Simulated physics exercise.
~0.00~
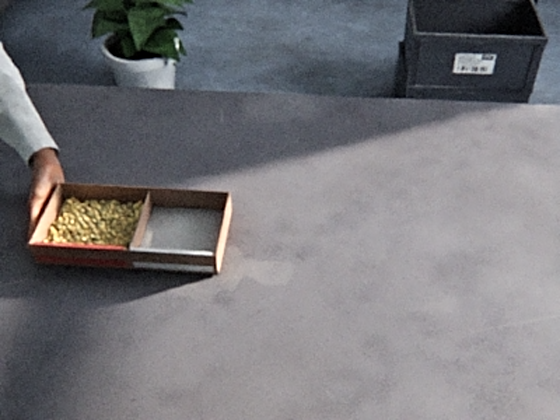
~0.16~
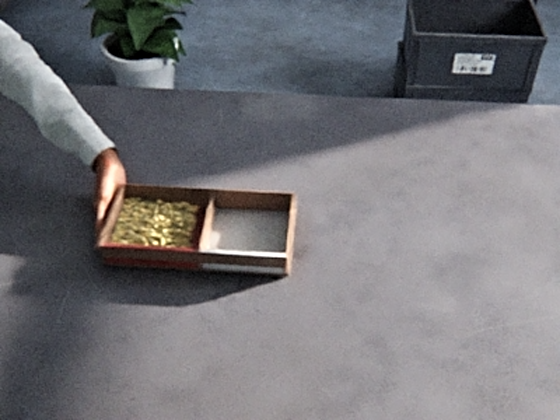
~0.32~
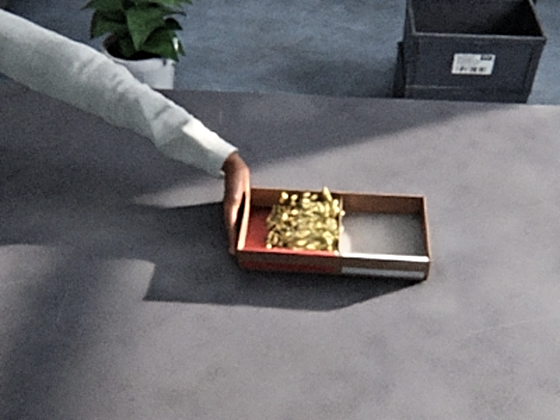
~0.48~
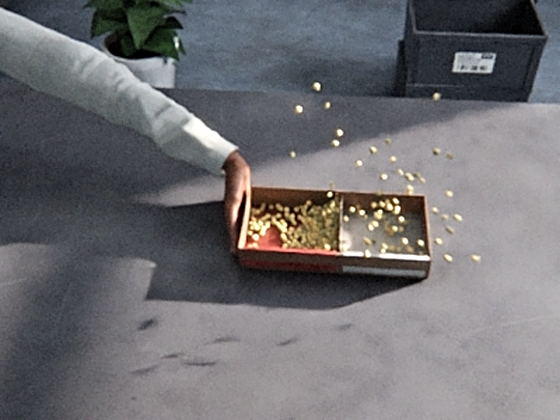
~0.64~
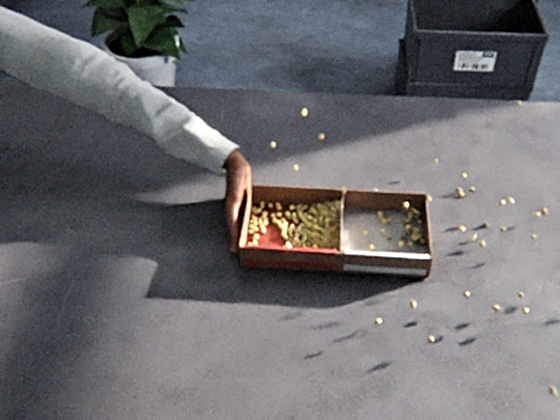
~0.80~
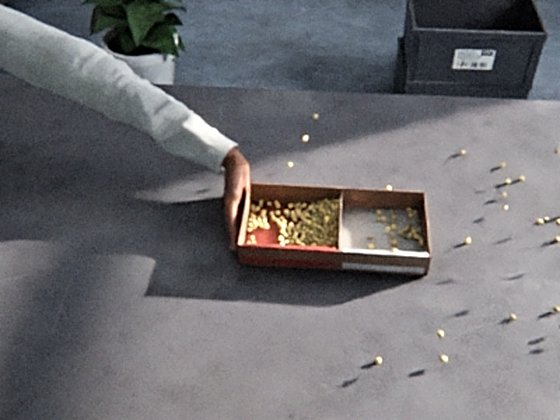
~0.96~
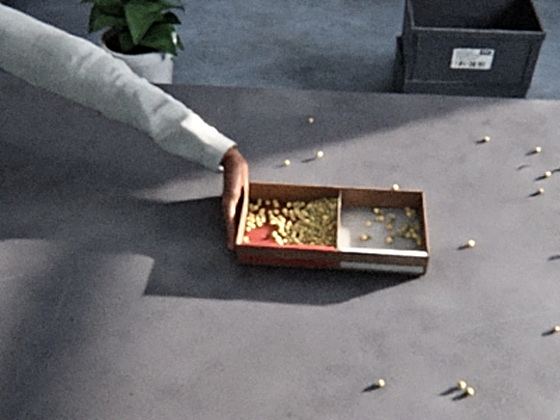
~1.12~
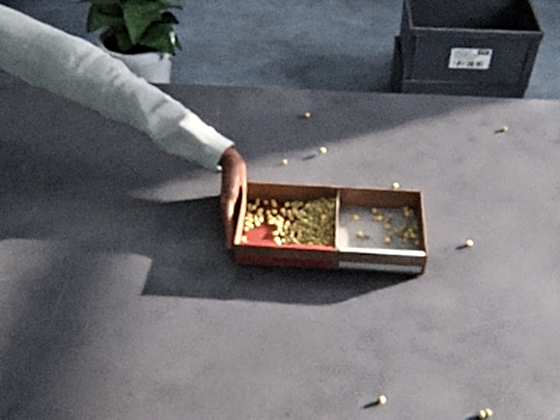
A hand sliding a two-part tray of soya beans right and stopping abruptly, some beans scattering into the white side and across the table.
